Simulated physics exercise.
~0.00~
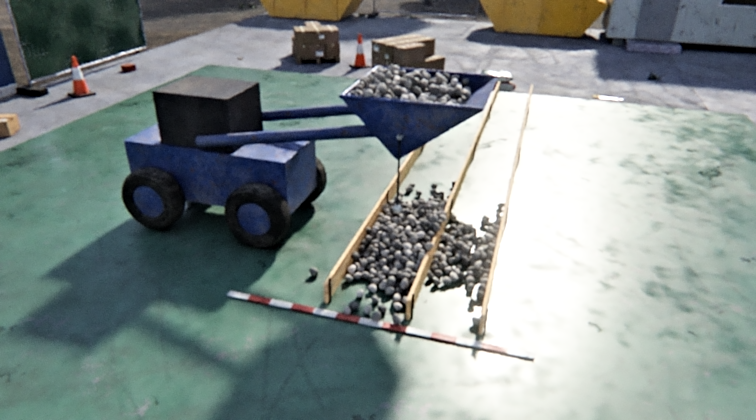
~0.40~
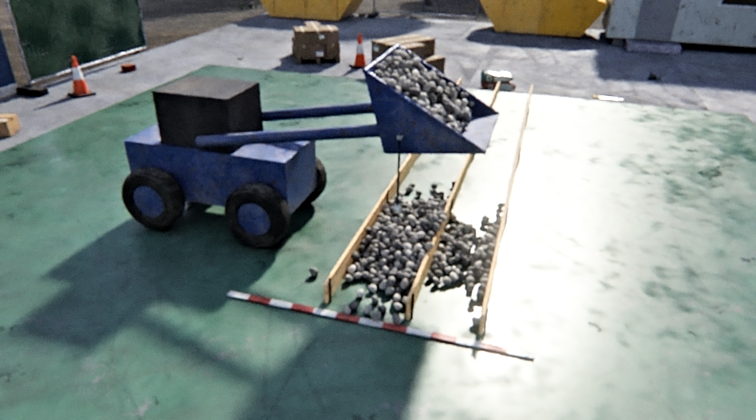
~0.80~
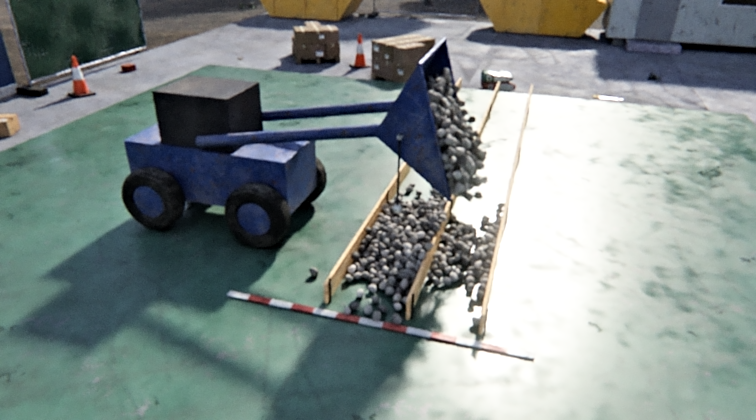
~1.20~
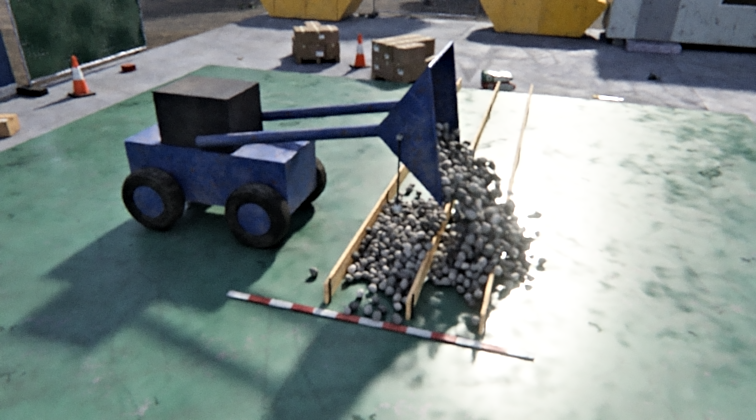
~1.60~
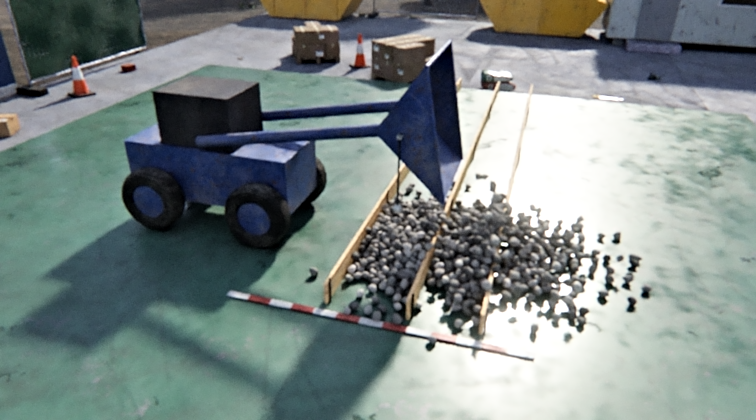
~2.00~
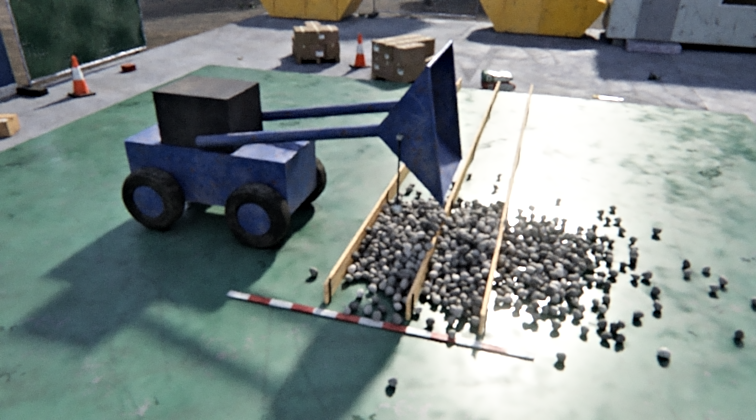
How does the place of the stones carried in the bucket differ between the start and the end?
At the start they are heaped in the raised bucket above the boards. At the end they lie lower down and farther right, partly among the boards and partly scattered over the green floor beyond the last board.
